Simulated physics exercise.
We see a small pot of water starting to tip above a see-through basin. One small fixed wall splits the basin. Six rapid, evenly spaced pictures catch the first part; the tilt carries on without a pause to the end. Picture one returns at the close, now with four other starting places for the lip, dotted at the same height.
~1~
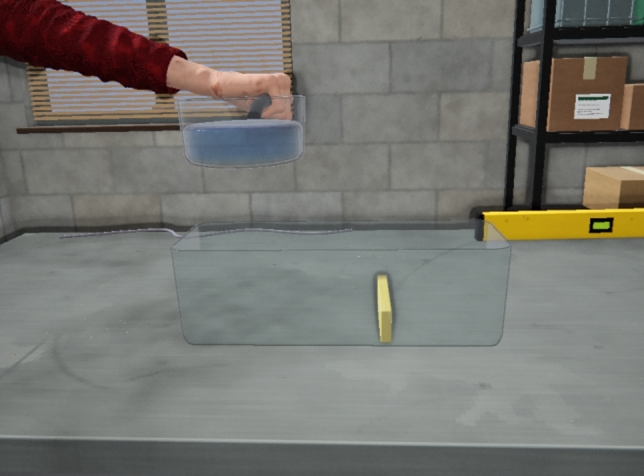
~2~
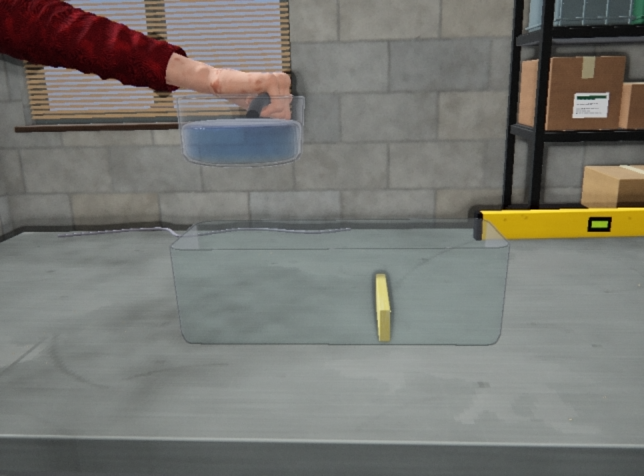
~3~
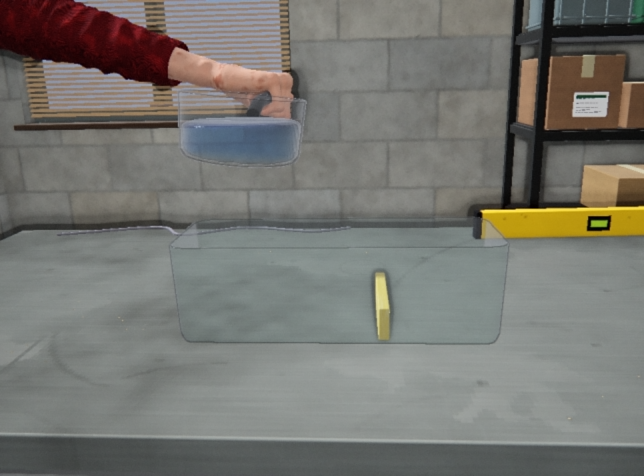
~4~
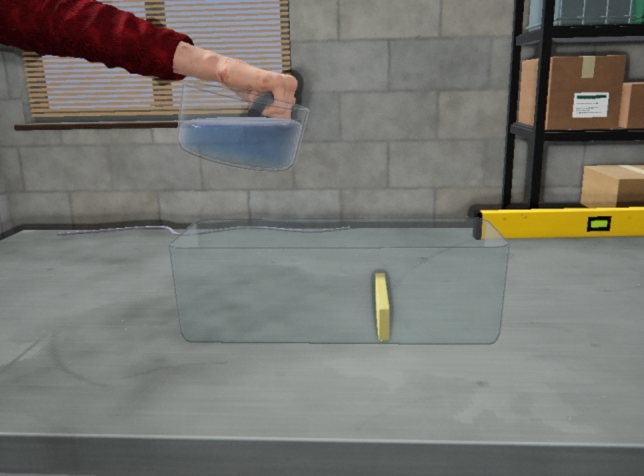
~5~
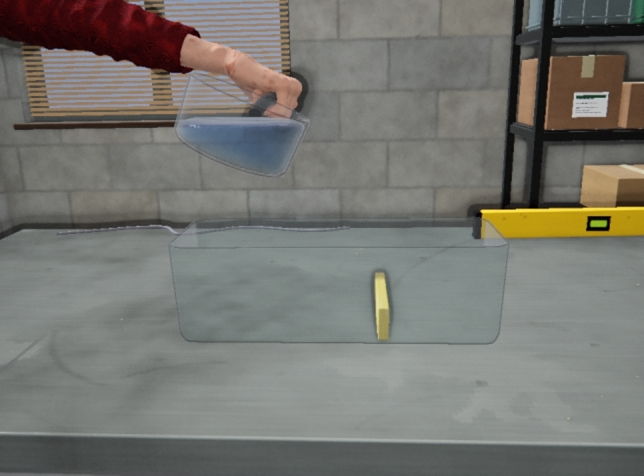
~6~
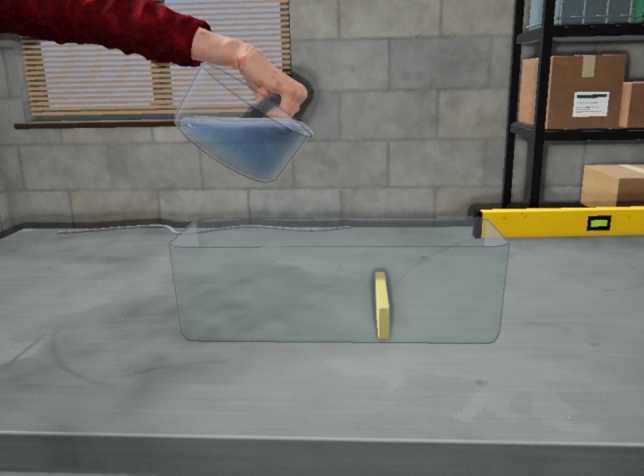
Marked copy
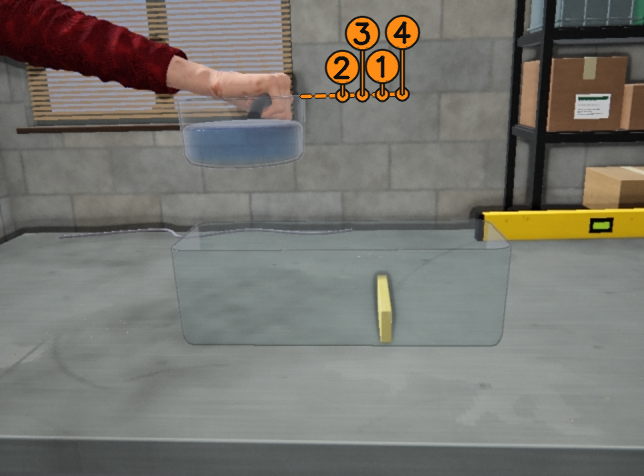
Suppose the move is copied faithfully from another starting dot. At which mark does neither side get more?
Use place 2.
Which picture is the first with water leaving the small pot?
In picture 6.
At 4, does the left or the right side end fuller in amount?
More ends on the right.
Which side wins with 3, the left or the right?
More ends on the right.
On the marked copy, 1 at (382, 94); 2 at (342, 95); 3 at (362, 95); 4 at (402, 94).
Choosing 1, about 15 % ends left of the wall and 84 % right of it.
Choosing 2, about 49 % ends left of the wall and 51 % right of it.
Choosing 3, about 31 % ends left of the wall and 69 % right of it.
Choosing 4, about 6 % ends left of the wall and 93 % right of it.
